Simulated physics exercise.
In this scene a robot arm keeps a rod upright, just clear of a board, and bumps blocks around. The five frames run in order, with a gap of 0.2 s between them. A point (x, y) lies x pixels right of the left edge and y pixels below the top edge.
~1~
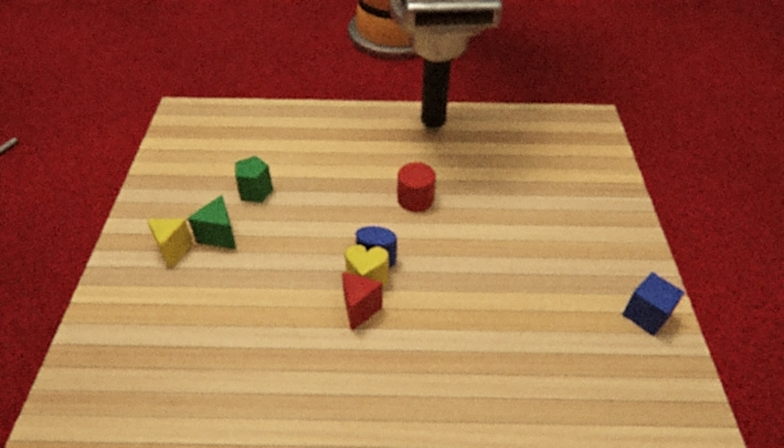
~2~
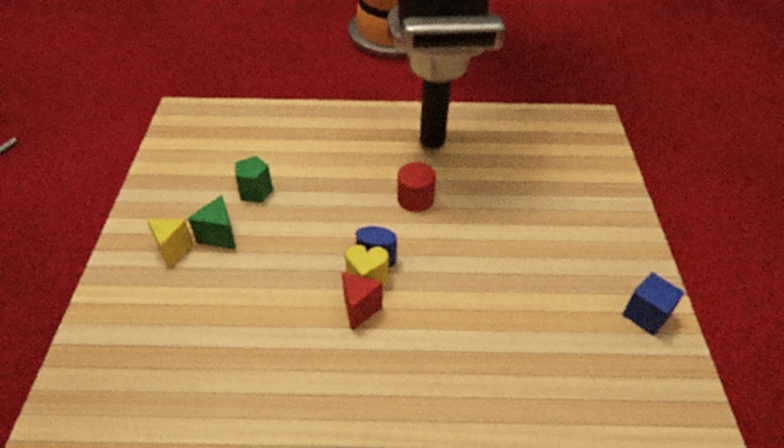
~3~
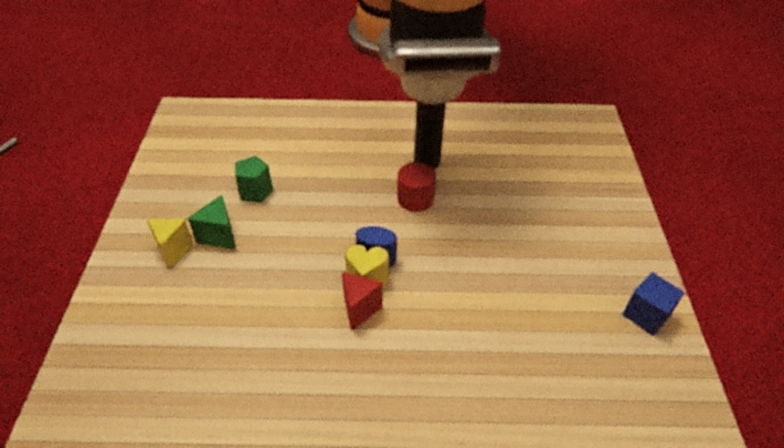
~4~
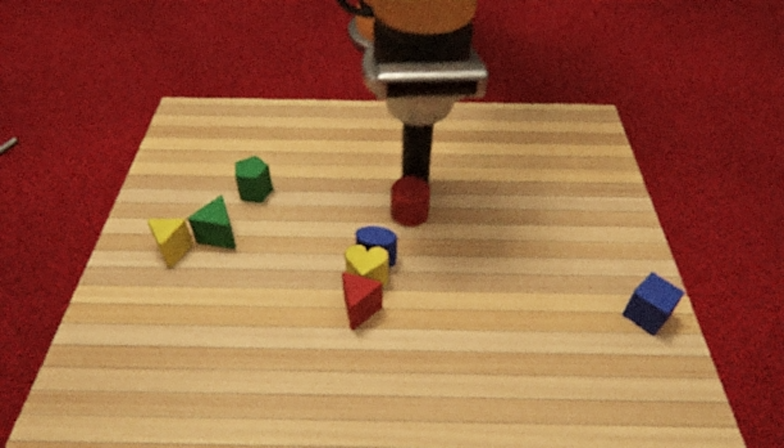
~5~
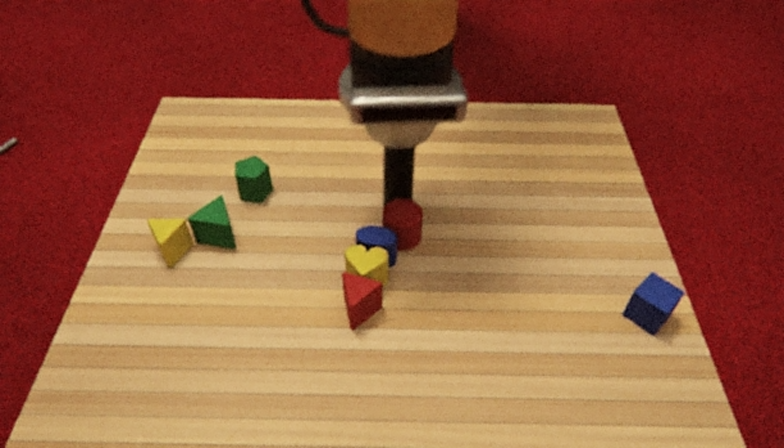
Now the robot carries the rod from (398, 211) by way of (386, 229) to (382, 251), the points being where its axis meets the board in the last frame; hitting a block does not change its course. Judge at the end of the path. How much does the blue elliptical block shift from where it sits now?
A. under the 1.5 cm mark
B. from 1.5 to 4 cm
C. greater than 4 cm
B (from 1.5 to 4 cm)
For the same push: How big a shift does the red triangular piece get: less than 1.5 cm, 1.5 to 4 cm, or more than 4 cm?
Ends under 1.5 cm away.
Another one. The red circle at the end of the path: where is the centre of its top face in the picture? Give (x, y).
Roughly at (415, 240).
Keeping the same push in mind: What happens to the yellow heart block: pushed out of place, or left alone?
It does get moved.
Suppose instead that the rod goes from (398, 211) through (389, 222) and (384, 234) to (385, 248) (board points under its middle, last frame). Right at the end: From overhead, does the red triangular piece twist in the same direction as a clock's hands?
Final answer: No.
On the path given first. Halfway along, rod (386, 224); red triangular piece (353, 294), turned 20° anticlockwise; yellow heart block (358, 265), turned 15° clockwise; blue elliptical block (381, 247), turned 45° clockwise; red circle (406, 228).
At the end, rod (382, 244); red triangular piece (353, 294), turned 25° anticlockwise; yellow heart block (357, 268), turned 30° clockwise; blue elliptical block (383, 253), turned 40° clockwise; red circle (415, 240).
